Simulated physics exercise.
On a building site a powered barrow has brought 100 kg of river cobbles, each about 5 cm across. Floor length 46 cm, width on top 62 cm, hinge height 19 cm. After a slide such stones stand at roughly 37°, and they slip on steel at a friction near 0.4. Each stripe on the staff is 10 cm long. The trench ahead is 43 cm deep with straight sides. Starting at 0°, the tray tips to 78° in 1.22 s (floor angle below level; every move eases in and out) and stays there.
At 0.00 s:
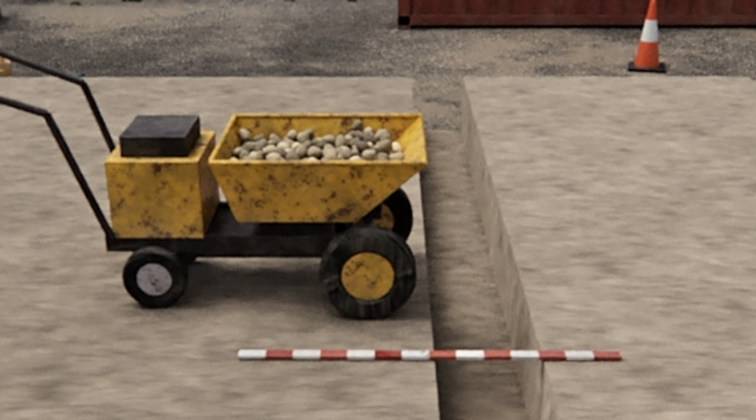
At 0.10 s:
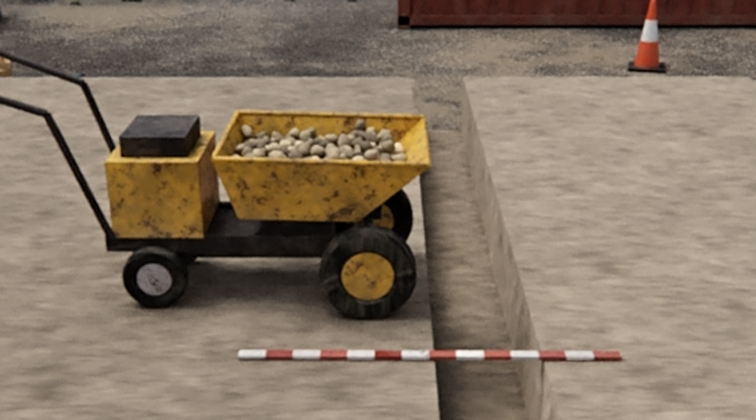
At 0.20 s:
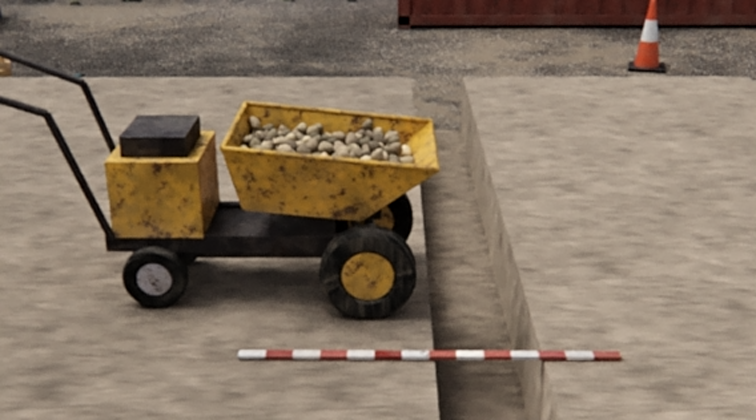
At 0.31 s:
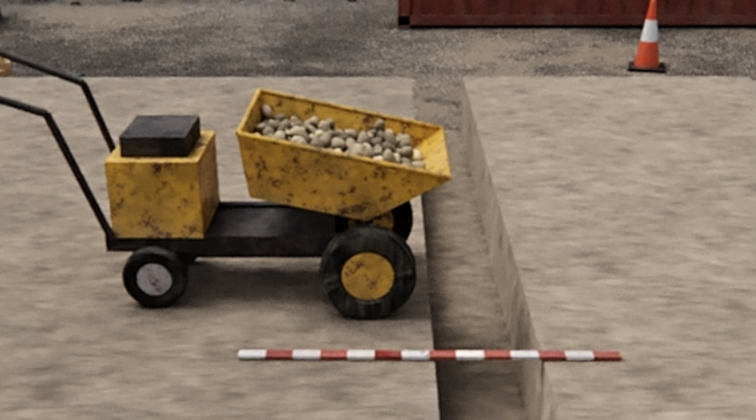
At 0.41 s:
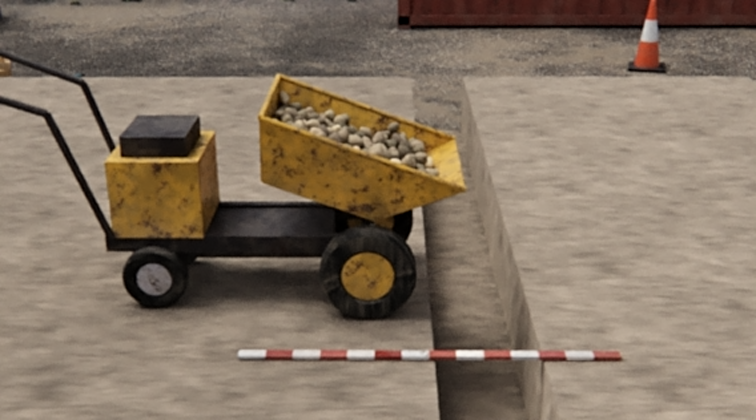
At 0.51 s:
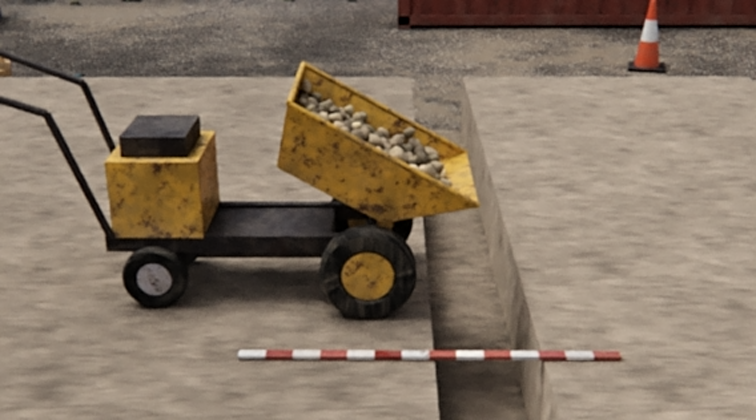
A yellow tray of grey and tan rounded stones on a small wheeled barrow starts level, then tilts gradually, its rear rising and its right lip lowering over a narrow trench. The scuffed yellow and black barrow stays put at left on pale ground, seen from the side and slightly above by a still camera. A red-and-white staff lies across the foreground, with an orange cone and rust-red container behind, as the stones shift a little towards the lip.
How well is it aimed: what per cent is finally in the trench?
Close to 55 in a hundred.
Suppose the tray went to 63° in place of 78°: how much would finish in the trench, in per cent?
Then about 45 per cent.
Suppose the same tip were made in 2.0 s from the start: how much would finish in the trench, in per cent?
It would be near 55 per cent.
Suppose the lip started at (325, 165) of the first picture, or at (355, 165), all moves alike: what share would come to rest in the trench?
First some 75, then 100 per cent.
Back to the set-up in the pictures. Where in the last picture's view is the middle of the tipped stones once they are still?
Near (513, 352).
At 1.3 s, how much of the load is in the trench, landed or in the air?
About 30 per cent by then.
After 0.9 s the floor is at 66°; 99 % in the tray, 1 % in the trench; the foremost stones are at (515, 263).
After 1.3 s the floor is at 78°; 34 % in the tray, 30 % in the trench, 36 % past the trench; the foremost stones are at (636, 284).
After 1.7 s the floor is at 78°; 3 % in the tray, 51 % in the trench, 46 % past the trench; the foremost stones are at (724, 281).
After 3.6 s the floor is at 78°; 0 % in the tray, 55 % in the trench, 45 % past the trench; the foremost stones are past the picture's edge.
